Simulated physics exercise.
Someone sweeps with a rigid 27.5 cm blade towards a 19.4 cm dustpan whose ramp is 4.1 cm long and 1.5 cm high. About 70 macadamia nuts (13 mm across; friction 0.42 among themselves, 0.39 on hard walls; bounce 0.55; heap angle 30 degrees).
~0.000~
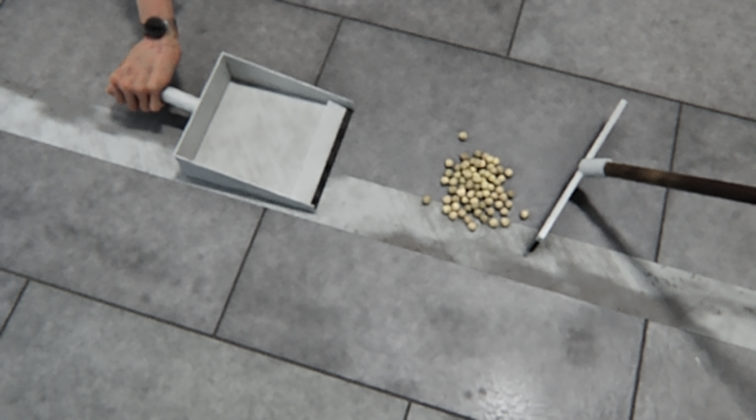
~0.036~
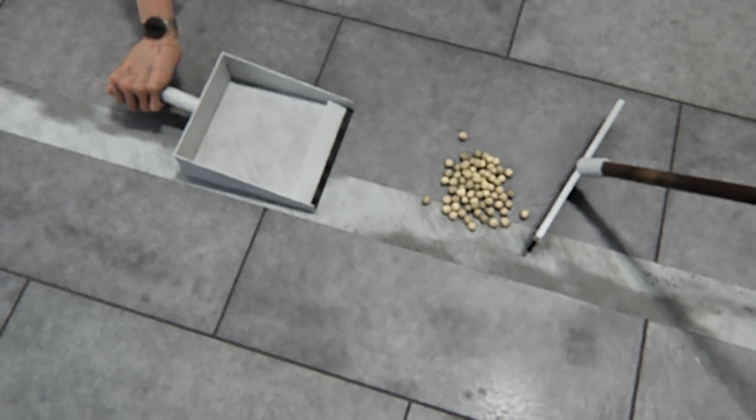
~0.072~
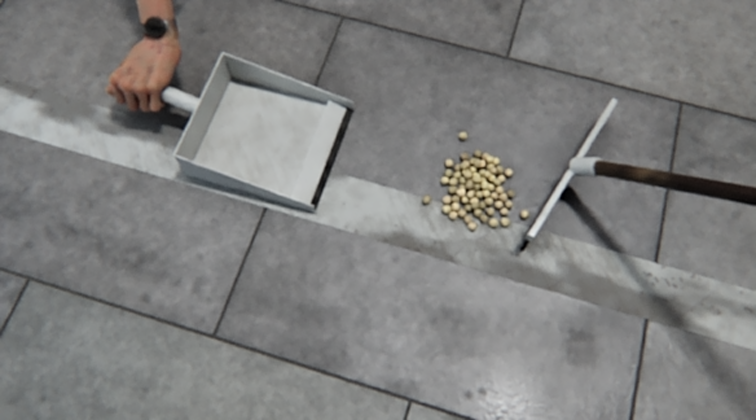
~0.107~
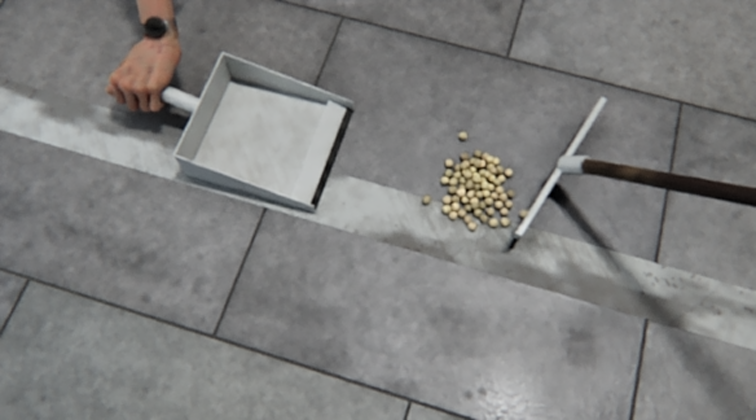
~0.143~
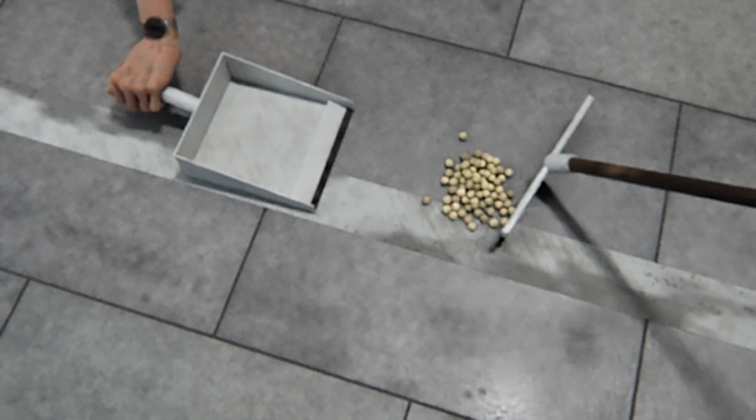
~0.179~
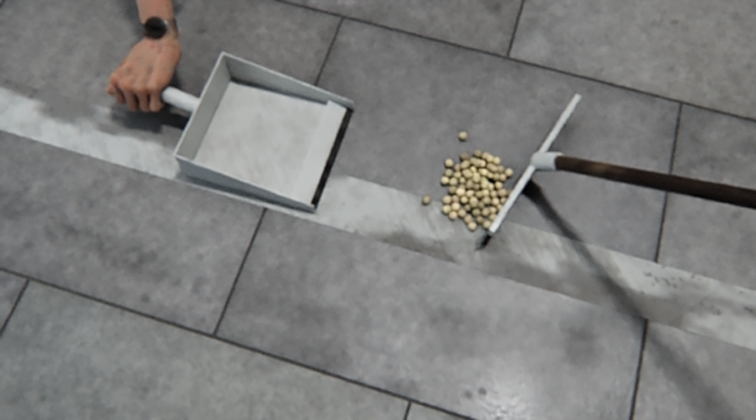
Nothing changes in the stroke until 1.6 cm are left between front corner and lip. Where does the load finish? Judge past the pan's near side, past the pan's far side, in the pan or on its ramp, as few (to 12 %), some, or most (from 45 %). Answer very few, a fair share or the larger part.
Near side: Very few, far side: A fair share, pan: A fair share.
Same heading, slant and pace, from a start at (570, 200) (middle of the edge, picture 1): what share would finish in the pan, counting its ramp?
Some 15 per cent.
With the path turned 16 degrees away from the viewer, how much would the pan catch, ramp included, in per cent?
In that case some 15 per cent.
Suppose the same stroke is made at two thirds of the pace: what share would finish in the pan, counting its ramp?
In that case some 10 per cent.
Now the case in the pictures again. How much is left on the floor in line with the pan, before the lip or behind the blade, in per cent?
Roughly 50 per cent.
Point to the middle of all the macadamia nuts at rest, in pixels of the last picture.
At about (346, 135).
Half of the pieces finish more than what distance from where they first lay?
Some 24 cm.
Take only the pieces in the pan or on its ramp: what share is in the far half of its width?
Some 70 per cent.
Then, at 0.41 s, middle of the blade 18 cm from the lip; 0 % over the lip, far side 10 %, near side 0 %.
After 0.56 s, middle of the blade 10 cm from the lip; 0 % over the lip, far side 20 %, near side 0 %.
After 0.84 s, middle of the blade 6 cm from the lip; 25 % over the lip, far side 25 %, near side 5 %.
At rest (1.4 s), near side 5 %, far side 25 %, pan 20 %, in front of the lip or behind the blade 50 %.
